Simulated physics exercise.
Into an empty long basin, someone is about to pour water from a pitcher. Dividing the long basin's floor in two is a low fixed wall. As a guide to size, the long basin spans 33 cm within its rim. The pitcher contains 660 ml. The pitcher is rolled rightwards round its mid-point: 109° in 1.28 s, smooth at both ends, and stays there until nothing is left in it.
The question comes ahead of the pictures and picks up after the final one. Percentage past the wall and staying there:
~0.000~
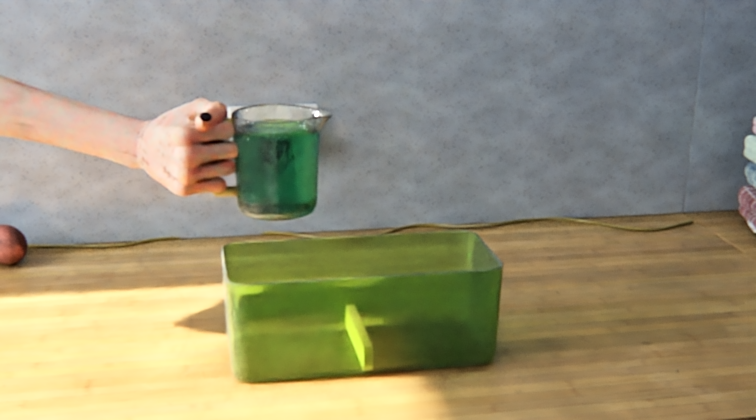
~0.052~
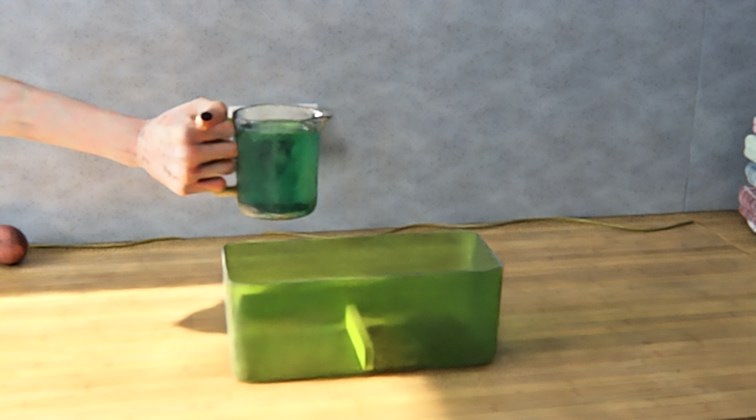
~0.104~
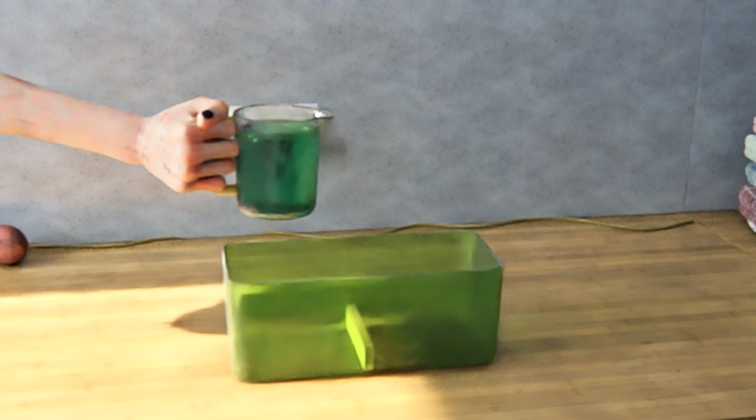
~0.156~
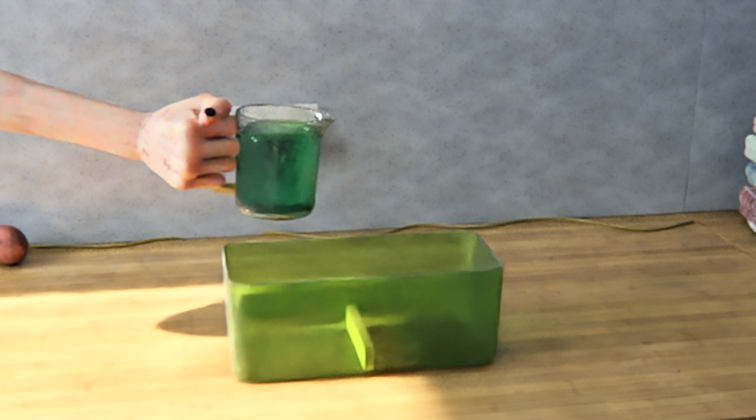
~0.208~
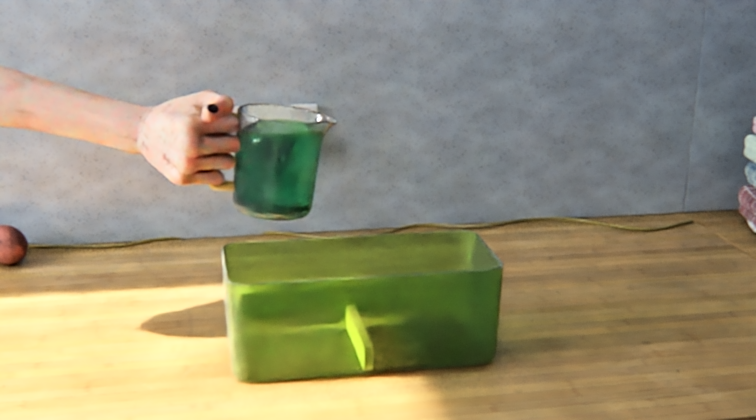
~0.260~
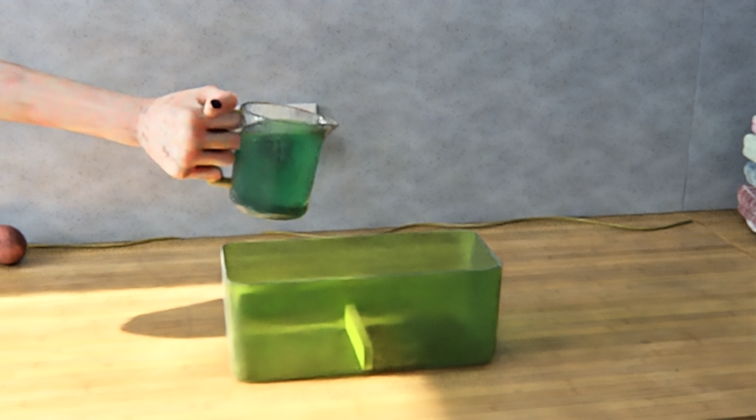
84 percent.
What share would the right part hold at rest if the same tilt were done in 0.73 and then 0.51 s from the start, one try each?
80 then 85 %.
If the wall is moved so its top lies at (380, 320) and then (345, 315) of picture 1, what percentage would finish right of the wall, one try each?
Result: 65 per cent, then 95 per cent.
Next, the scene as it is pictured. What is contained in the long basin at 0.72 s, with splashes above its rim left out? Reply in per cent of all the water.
Roughly 6 percent of it.
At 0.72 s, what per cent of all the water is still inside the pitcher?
80 %.
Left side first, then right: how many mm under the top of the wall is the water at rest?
Left roughly 26 mm; right roughly 6 mm.
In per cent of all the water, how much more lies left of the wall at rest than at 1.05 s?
12 %.
After 0.72 s the tilt is 65° and 80 per cent is still to pour, 0 is left of the wall and 6 right of it.
After 1.05 s the tilt is 101° and 25 per cent is still to pour, 3 is left of the wall and 57 right of it.
After 1.40 s the tilt is 109° and 1 per cent is still to pour, 9 is left of the wall and 89 right of it.
After 1.78 s the tilt is 109° and 0 per cent is still to pour, 15 is left of the wall and 84 right of it.
In the end 15 per cent lies left of the wall, 84 right of it and 1 outside.
